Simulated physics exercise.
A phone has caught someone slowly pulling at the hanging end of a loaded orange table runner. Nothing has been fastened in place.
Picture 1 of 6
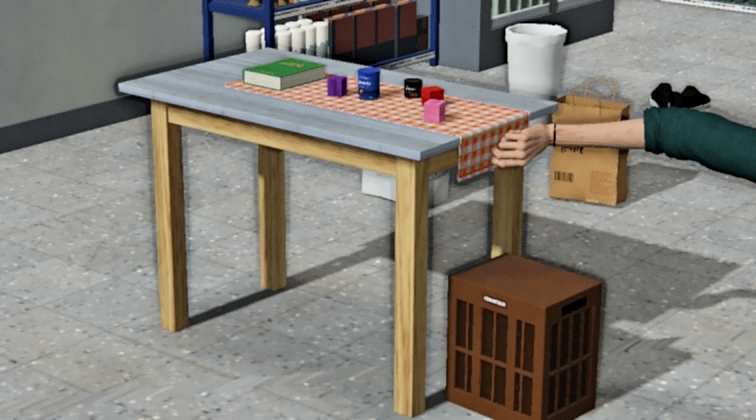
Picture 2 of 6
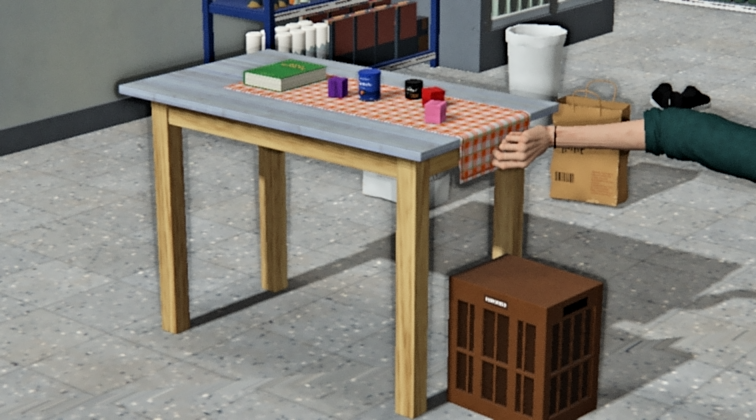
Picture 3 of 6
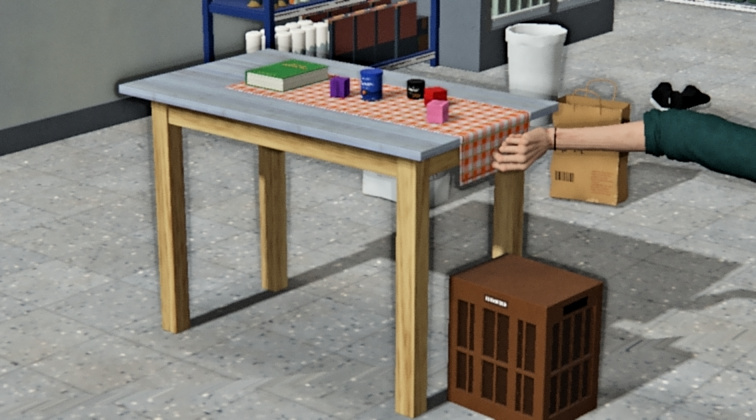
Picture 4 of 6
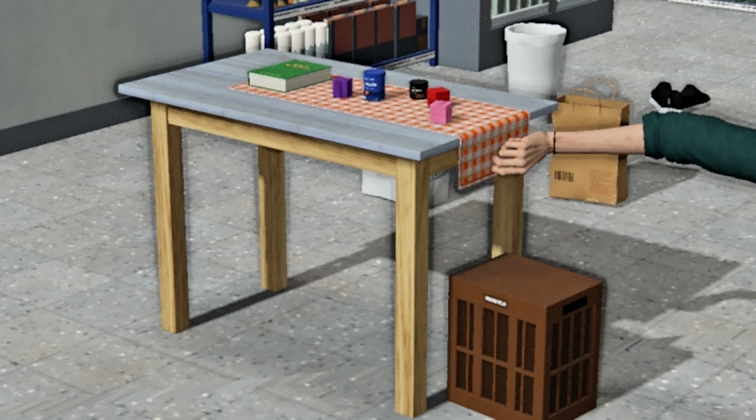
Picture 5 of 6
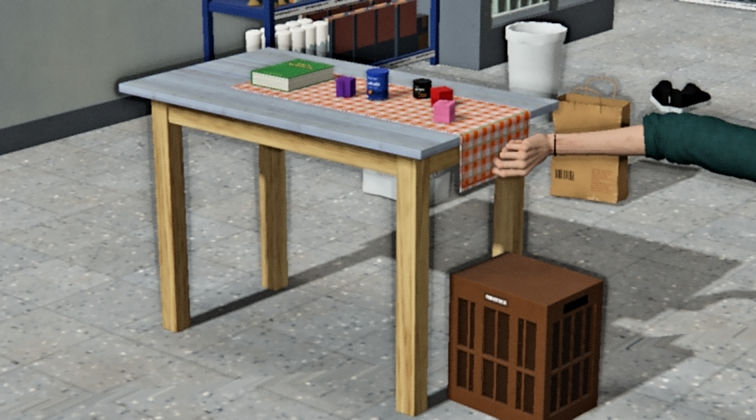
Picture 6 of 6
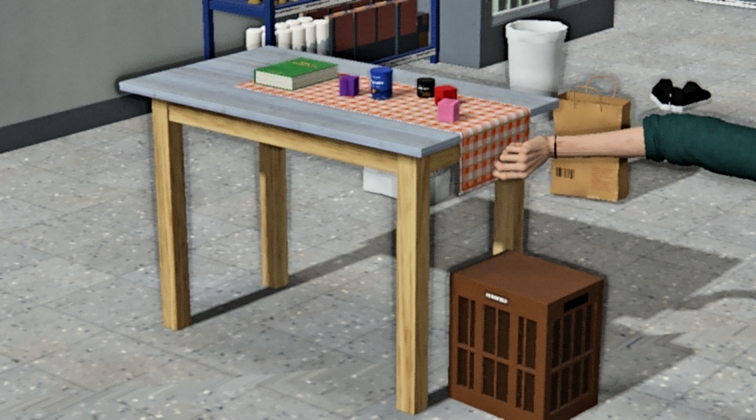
A hand slowly pulls an orange checked runner, drawing the objects on it slightly right.
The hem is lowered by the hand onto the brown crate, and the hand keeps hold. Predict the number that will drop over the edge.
The number that drops will be two.
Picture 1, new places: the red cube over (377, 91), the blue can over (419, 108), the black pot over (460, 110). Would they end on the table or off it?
In the end the red cube rides it out, while the blue can gets dislodged and the black pot gets dislodged.
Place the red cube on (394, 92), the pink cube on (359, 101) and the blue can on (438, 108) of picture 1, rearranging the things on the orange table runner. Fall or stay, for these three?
The red cube ends up on top still, the pink cube ends up on top still, the blue can ends up off the top.
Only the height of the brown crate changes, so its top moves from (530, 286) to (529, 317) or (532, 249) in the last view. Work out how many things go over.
3 and 1.
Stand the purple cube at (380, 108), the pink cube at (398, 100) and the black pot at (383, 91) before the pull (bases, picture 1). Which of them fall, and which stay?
Here's how it goes: The purple cube remains in place, the pink cube remains in place and the black pot remains in place.
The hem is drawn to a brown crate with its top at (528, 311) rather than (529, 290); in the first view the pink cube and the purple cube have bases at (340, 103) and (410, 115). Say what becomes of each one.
Outcome for the pink cube: It stays. Outcome for the purple cube: It is lost.
Soon after, hem near (496, 229); pink cube gone.
After that, hem on the crate; pink cube and red cube gone.
In the end, hem on the crate; pink cube and red cube gone. It carries off two.
